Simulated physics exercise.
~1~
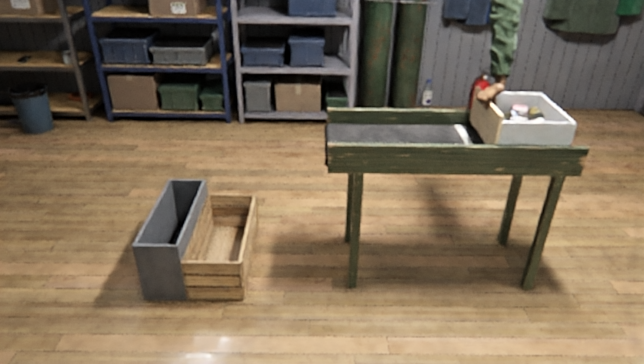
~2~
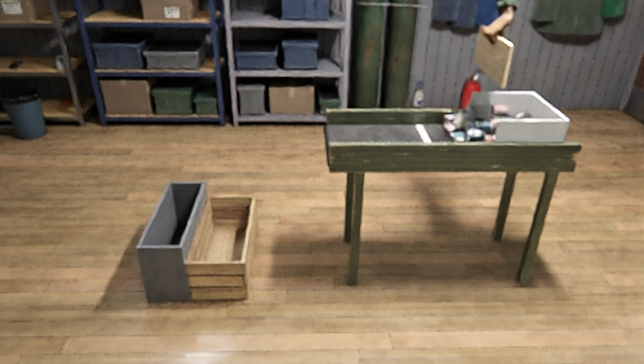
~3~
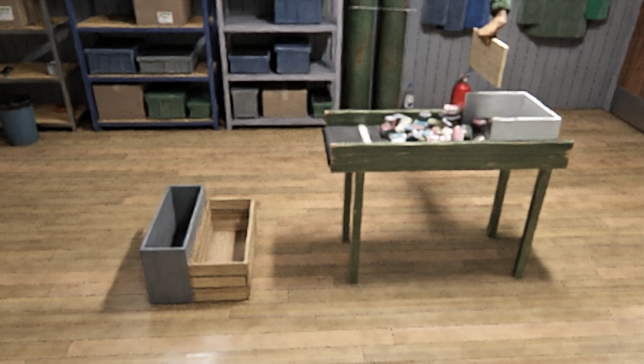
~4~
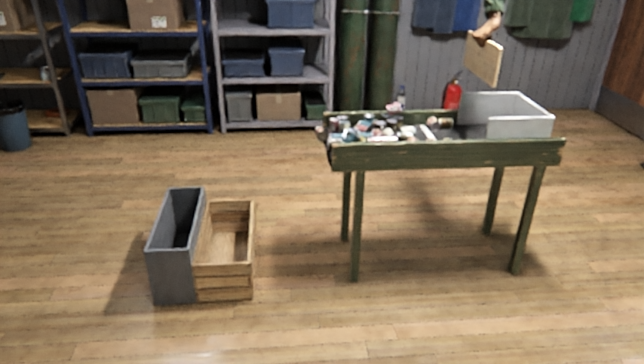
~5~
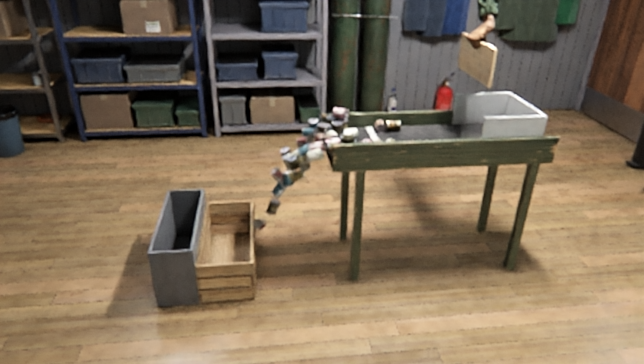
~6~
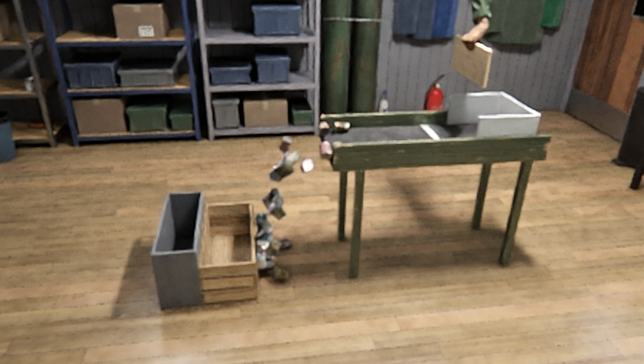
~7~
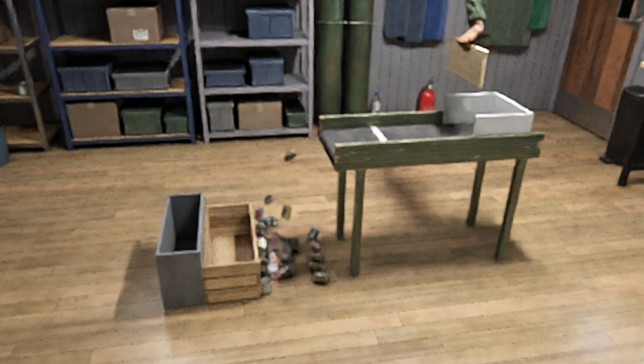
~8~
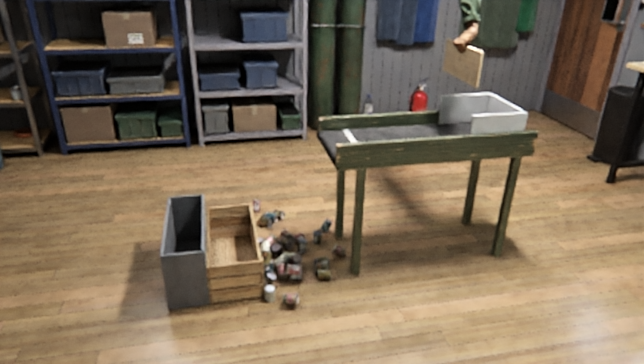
A heap of small tins slid out of a white pen once its gate lifted, rode left along a green conveyor and tumbled off the end, missing the wooden tub and grey box and finishing scattered on the floor just short of the tub.
